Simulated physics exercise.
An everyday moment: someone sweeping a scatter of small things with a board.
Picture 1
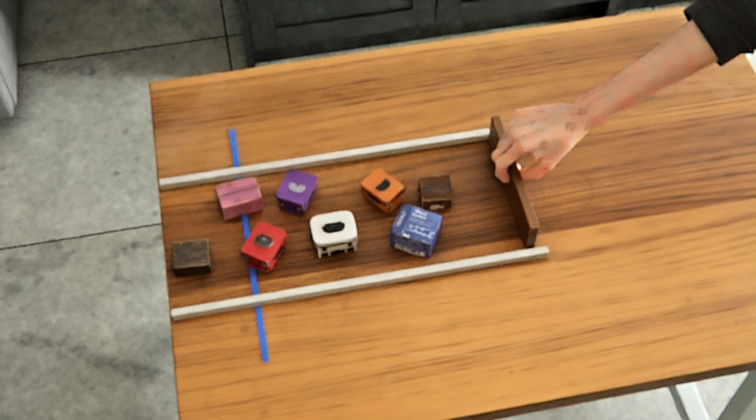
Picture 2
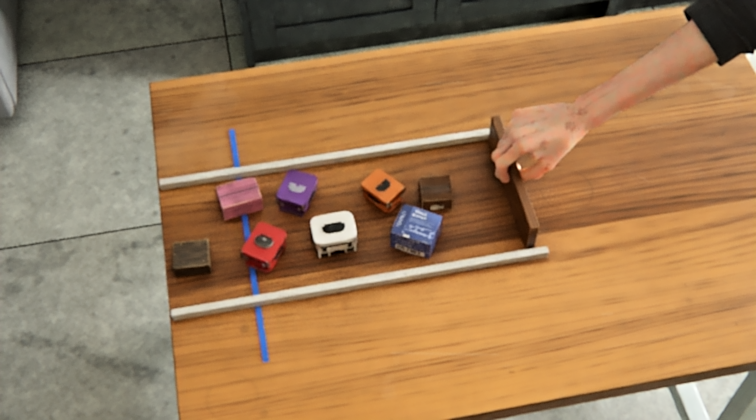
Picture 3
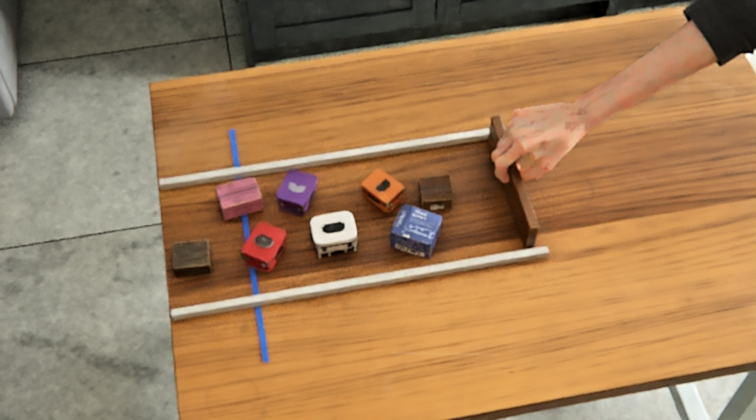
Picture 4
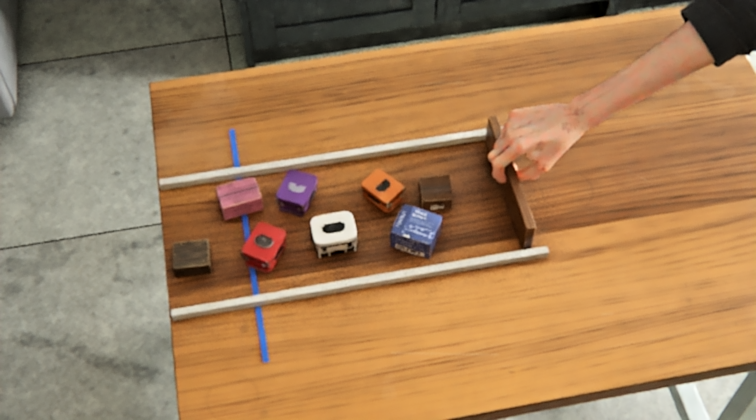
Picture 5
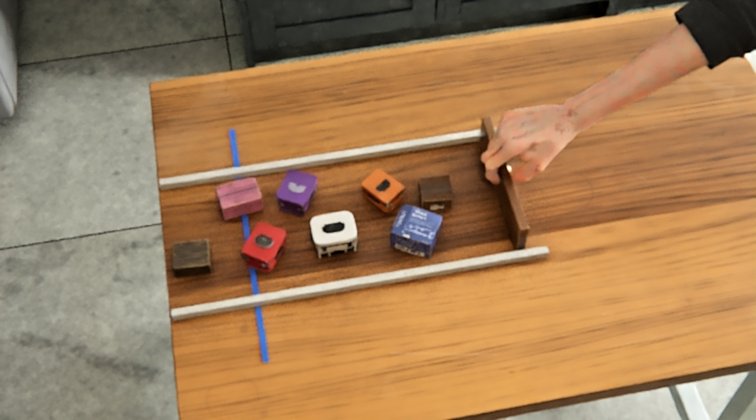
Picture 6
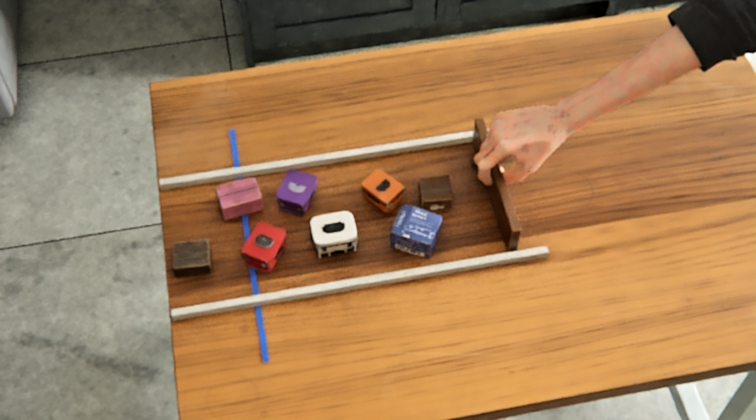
On a wooden table, a hand holds a board still, then slides it slightly left.
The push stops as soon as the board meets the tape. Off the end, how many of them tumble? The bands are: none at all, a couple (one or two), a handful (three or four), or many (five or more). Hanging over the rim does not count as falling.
It is a couple.
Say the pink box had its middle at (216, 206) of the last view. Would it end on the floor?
In that spot, it sits tight.
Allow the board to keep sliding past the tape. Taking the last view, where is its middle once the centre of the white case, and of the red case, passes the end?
The middle is at (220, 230) when it's the white case, and at (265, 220) when it's the red case.
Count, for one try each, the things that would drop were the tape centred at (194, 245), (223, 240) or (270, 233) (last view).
Taken one after another, the numbers are 4, 2 and 1.
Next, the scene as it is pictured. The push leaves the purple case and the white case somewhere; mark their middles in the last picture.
In the last picture the purple case sits around (220, 190) and the white case around (191, 246).
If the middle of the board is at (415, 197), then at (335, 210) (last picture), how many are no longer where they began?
The first number is 3, the next one 6.
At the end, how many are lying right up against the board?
Tally at the end: 4.
Soon after, none off yet; black block at rest near (192, 258); pink box at rest near (240, 198); red case at rest near (265, 248).
By the end, the number that fall off is one or two; fallen, red case and black block.
